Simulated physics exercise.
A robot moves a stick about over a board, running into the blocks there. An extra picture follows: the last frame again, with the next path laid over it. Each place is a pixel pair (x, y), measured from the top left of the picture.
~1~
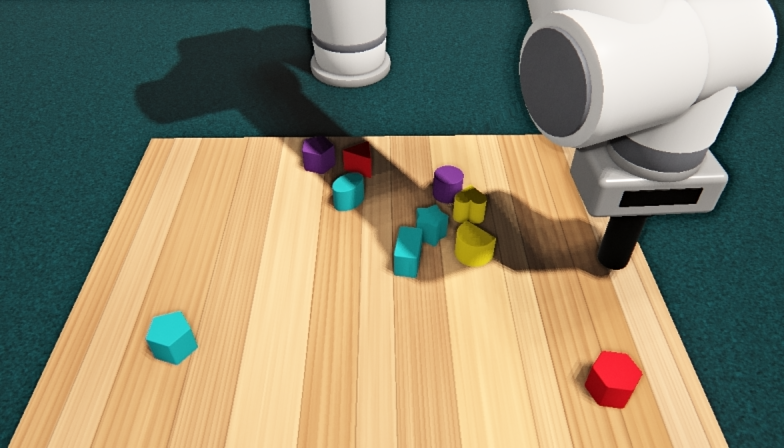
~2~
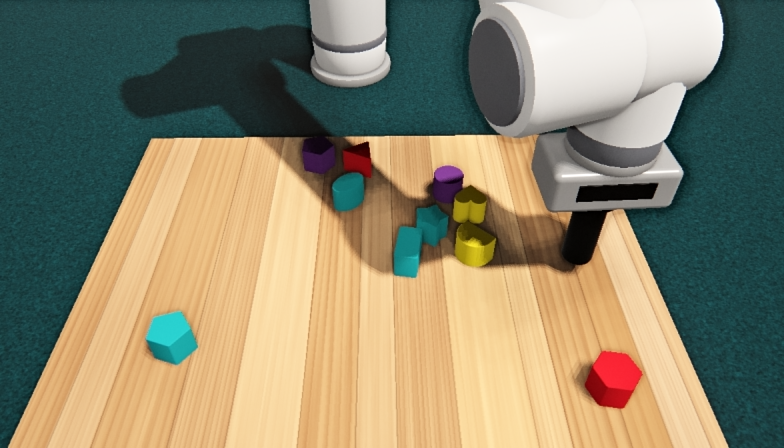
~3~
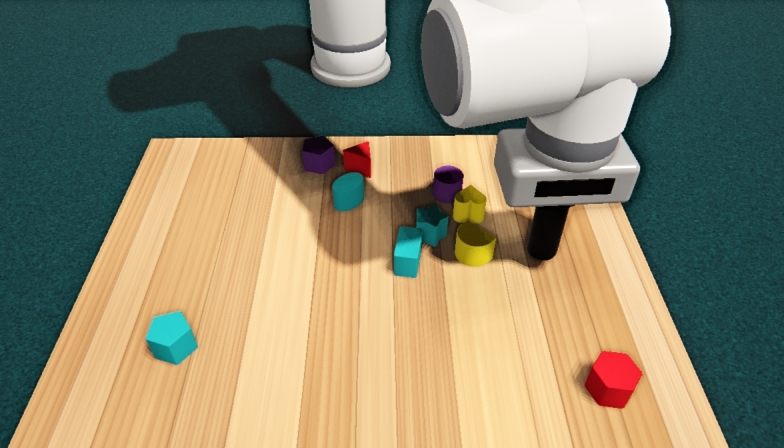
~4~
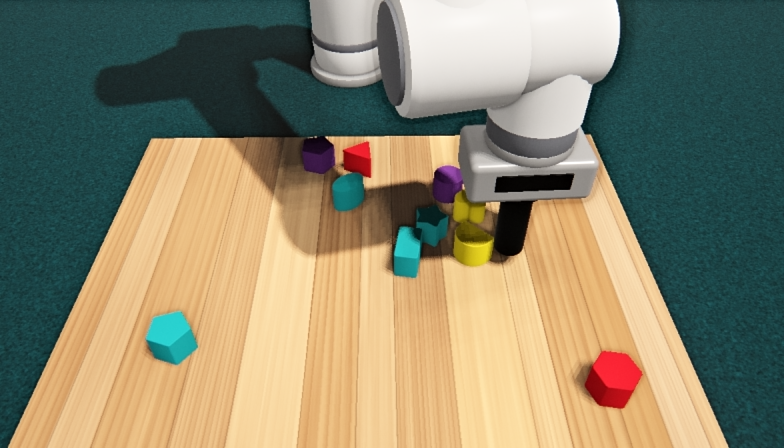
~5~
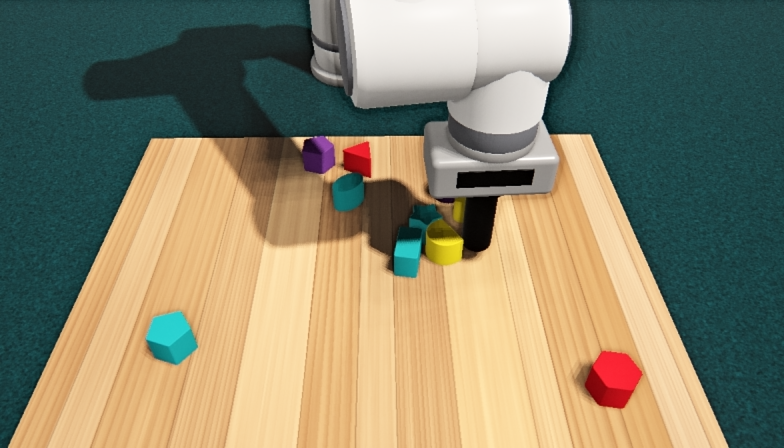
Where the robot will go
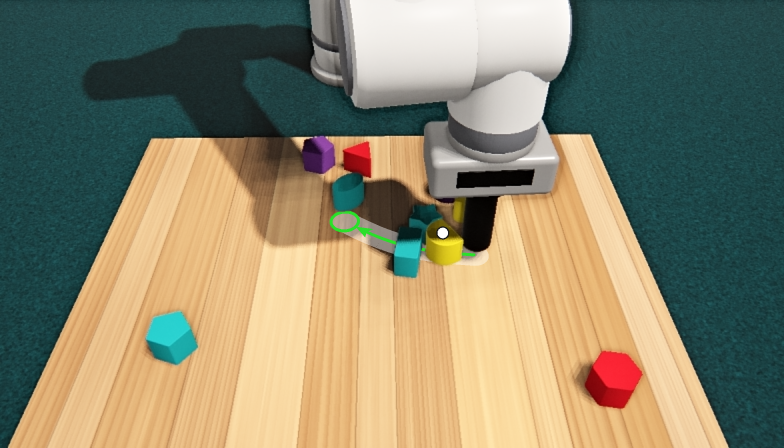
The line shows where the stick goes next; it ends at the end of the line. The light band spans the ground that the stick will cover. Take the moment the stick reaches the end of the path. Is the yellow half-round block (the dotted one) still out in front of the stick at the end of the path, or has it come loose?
My answer is that the yellow half-round block has slipped off.
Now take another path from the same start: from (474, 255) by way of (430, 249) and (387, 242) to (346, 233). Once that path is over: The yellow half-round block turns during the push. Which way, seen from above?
From overhead, the rotation is counterclockwise.
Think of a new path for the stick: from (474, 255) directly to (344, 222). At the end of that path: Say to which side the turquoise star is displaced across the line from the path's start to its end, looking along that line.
Picture yourself facing from the start of the path to its end: The turquoise star moves off to your right.
Path on the board, from (474, 255) by way of (404, 245) to (345, 221); the dot is on the yellow half-round block.
What follows on the original path. One third of the way, stick at (427, 238); turquoise rectangular block at (378, 246), turned 40° anticlockwise; turquoise star at (419, 210), turned 40° clockwise; yellow half-round block at (401, 235), turned 15° clockwise.
Two thirds of the way, stick at (382, 227); turquoise rectangular block at (358, 253), turned 80° anticlockwise; turquoise star at (413, 208), turned 70° clockwise; yellow half-round block at (366, 234), turned 25° anticlockwise.
At the end, stick at (344, 209); turquoise oval block in place; turquoise rectangular block at (358, 253), turned 80° anticlockwise; turquoise star at (413, 208), turned 70° clockwise; yellow half-round block at (365, 233), turned 30° anticlockwise.
